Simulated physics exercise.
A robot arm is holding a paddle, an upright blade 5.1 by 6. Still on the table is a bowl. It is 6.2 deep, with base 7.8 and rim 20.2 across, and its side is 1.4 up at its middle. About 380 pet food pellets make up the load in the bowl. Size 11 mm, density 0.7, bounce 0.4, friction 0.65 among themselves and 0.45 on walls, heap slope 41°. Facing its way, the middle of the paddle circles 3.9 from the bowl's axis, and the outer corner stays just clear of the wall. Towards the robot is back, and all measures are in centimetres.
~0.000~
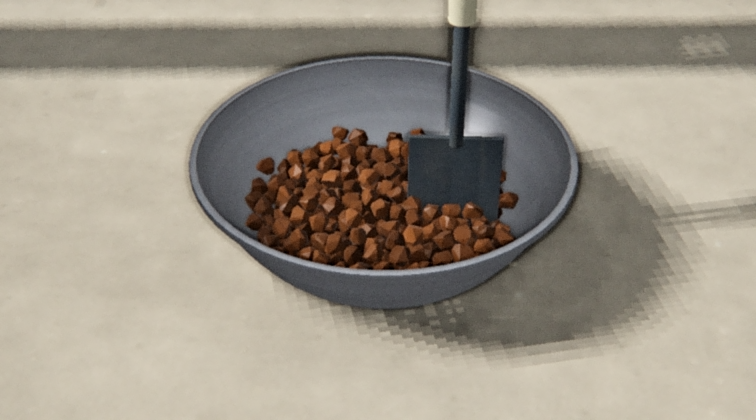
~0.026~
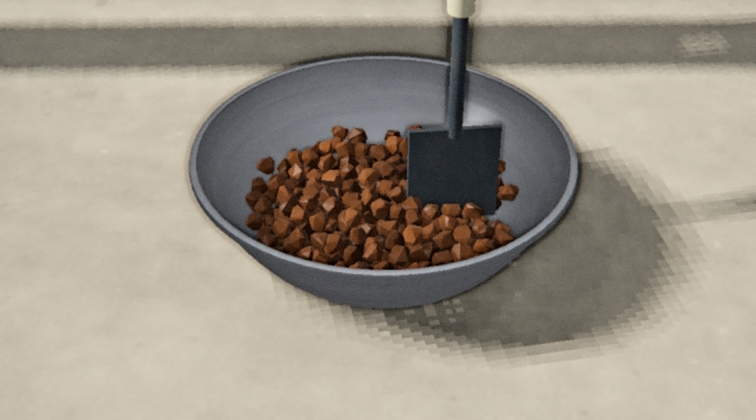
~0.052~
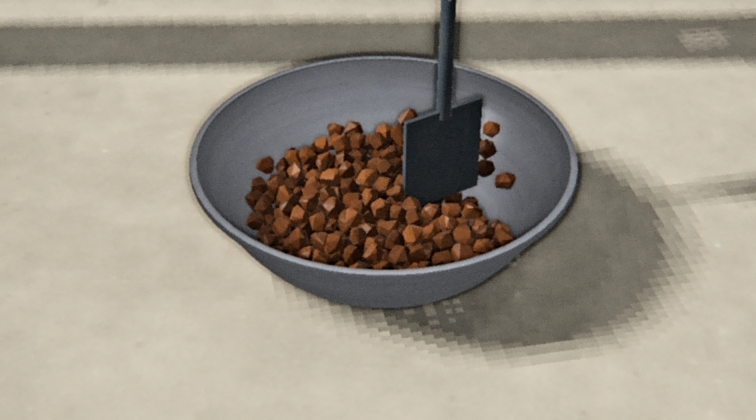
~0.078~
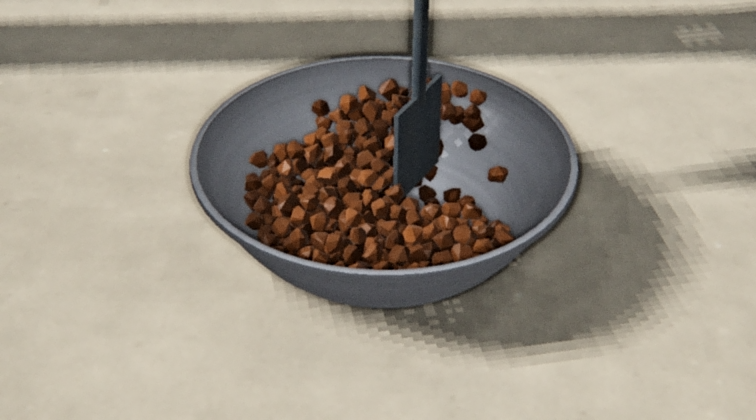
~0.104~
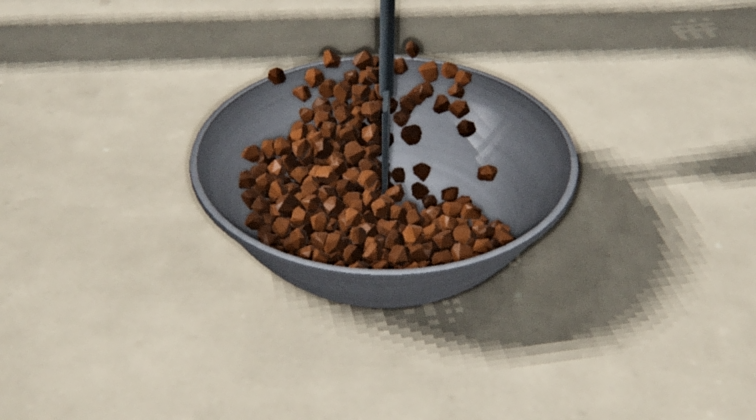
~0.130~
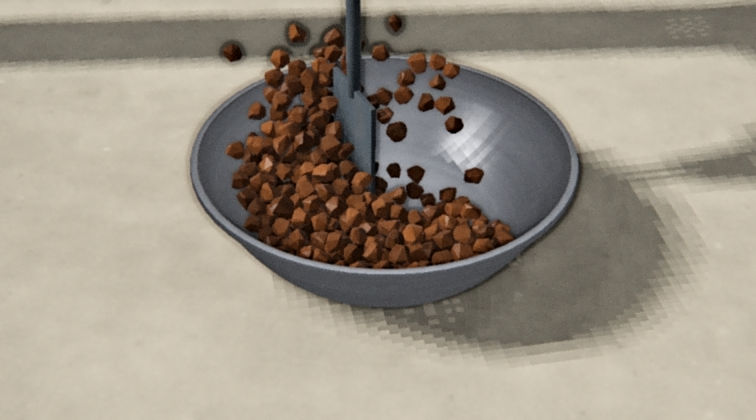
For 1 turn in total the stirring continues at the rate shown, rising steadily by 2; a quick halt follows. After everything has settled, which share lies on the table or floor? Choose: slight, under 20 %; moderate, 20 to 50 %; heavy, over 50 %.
It is moderate.
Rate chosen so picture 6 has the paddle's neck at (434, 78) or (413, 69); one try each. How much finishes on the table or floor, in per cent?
First try: About 0 %; second try: About 5 %.
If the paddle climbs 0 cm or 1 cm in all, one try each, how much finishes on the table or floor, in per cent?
Roughly 35 and 25 per cent.
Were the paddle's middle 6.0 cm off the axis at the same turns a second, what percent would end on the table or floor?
Then about 0 per cent.
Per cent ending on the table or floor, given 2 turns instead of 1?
That would give some 25 percent.
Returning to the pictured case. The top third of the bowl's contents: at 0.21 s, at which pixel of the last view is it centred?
About (267, 200).
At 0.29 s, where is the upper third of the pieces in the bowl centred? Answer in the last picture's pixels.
The centre is close to (431, 231).
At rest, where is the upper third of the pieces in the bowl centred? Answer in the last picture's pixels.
Centre of top third: Approx. (460, 197).
After 0.21 s, 207° round, highest piece 11 above the table; 347 in the bowl, 37 in flight or on the tool.
After 0.29 s, 294° round, highest piece 12 above the table; 311 in the bowl, 22 on the table or floor, 51 in flight or on the tool.
After 0.53 s, 0° round, highest piece 6 above the table; 283 in the bowl, 101 on the table or floor.
After 1.23 s, 0° round, highest piece 5 above the table; 283 in the bowl, 101 on the table or floor.
At rest, 283 in the bowl, 101 on the table or floor. That is 26 % on the table or floor.
